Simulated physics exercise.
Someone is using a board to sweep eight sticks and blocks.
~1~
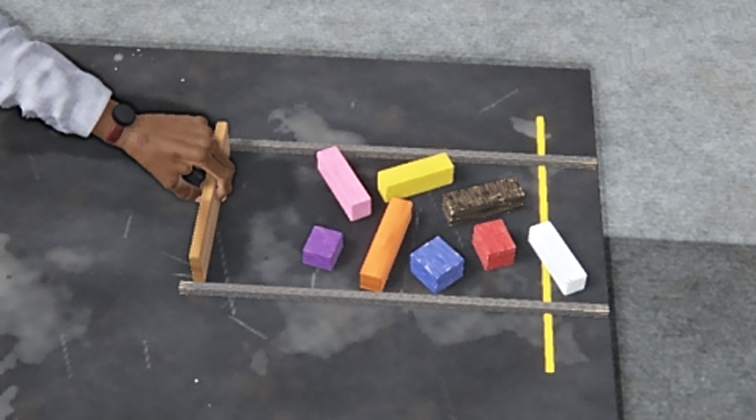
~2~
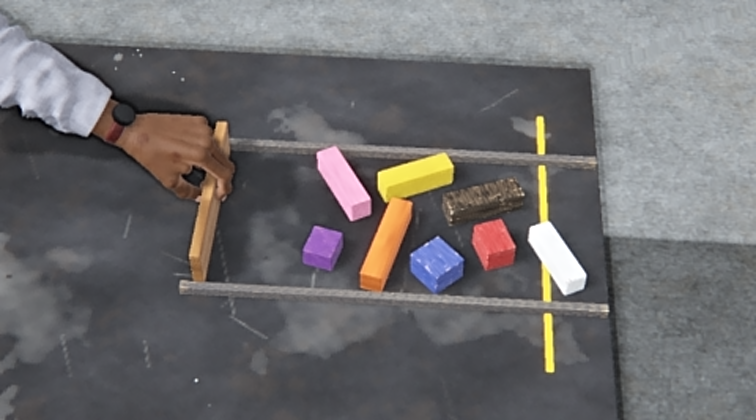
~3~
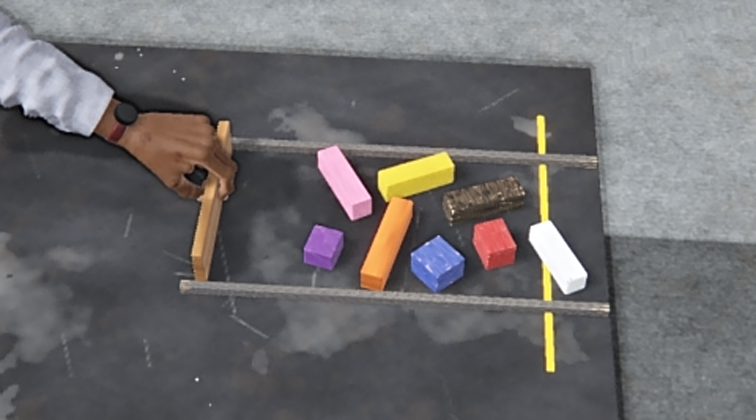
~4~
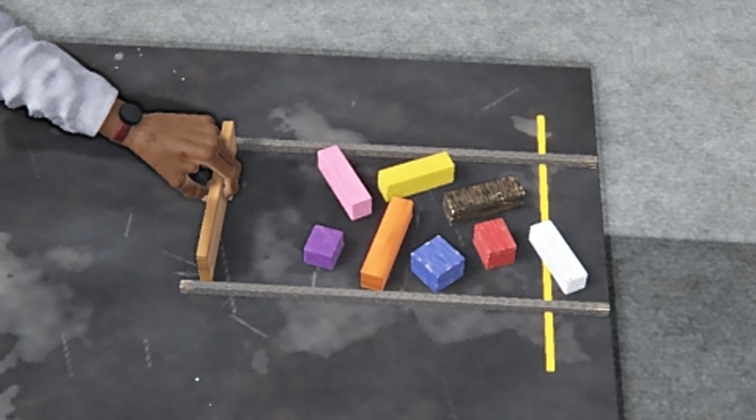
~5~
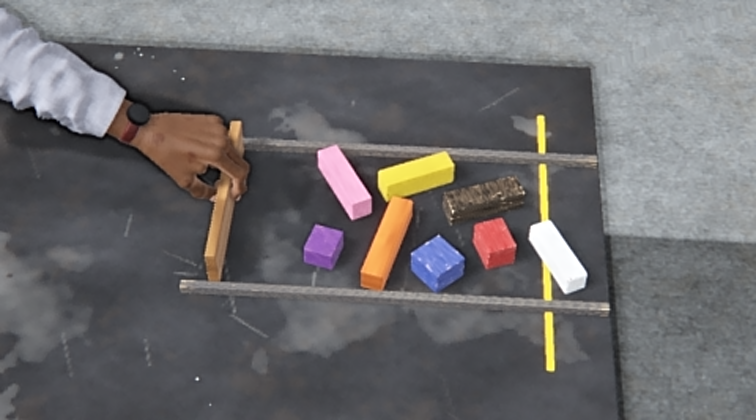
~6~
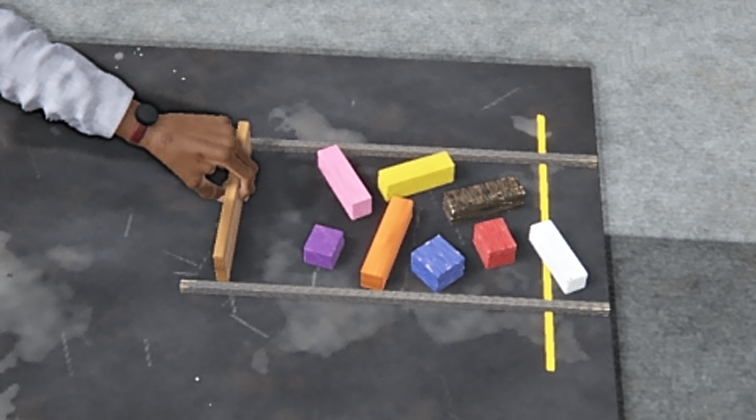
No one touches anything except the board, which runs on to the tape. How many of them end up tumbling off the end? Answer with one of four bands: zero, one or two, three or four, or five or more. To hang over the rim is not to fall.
Three or four.
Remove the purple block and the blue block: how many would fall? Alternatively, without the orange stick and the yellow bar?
The first try gives 2, the second gives 1.
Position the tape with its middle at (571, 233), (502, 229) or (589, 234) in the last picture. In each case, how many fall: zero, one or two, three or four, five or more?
Counts as listed: 5 or more / zero / five or more.
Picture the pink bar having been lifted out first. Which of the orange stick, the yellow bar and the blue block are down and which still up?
Result - orange stick: Up; yellow bar: Up; blue block: Gone.
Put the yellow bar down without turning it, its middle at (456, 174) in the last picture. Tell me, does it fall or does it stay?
So it does not drop, then.
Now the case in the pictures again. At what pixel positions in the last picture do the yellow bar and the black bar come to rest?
Final positions - yellow bar around (578, 186), black bar around (601, 189).
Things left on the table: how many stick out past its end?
1 in all.
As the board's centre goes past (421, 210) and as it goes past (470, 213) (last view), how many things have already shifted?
The number moved is 7 and then 8.
Soon after, none off yet; white bar at rest near (558, 256); red block at rest near (495, 243); black bar at rest near (483, 200).
Then, none off yet; white bar at rest near (558, 256); red block moved a little near (508, 241); black bar moved a little near (505, 198).
Further on, none off yet; white bar moved a little near (599, 253); red block moved well along near (569, 238); black bar moved about its own width near (571, 191).
At rest, the number that fall off is three or four; fallen, blue block, red block and white bar.
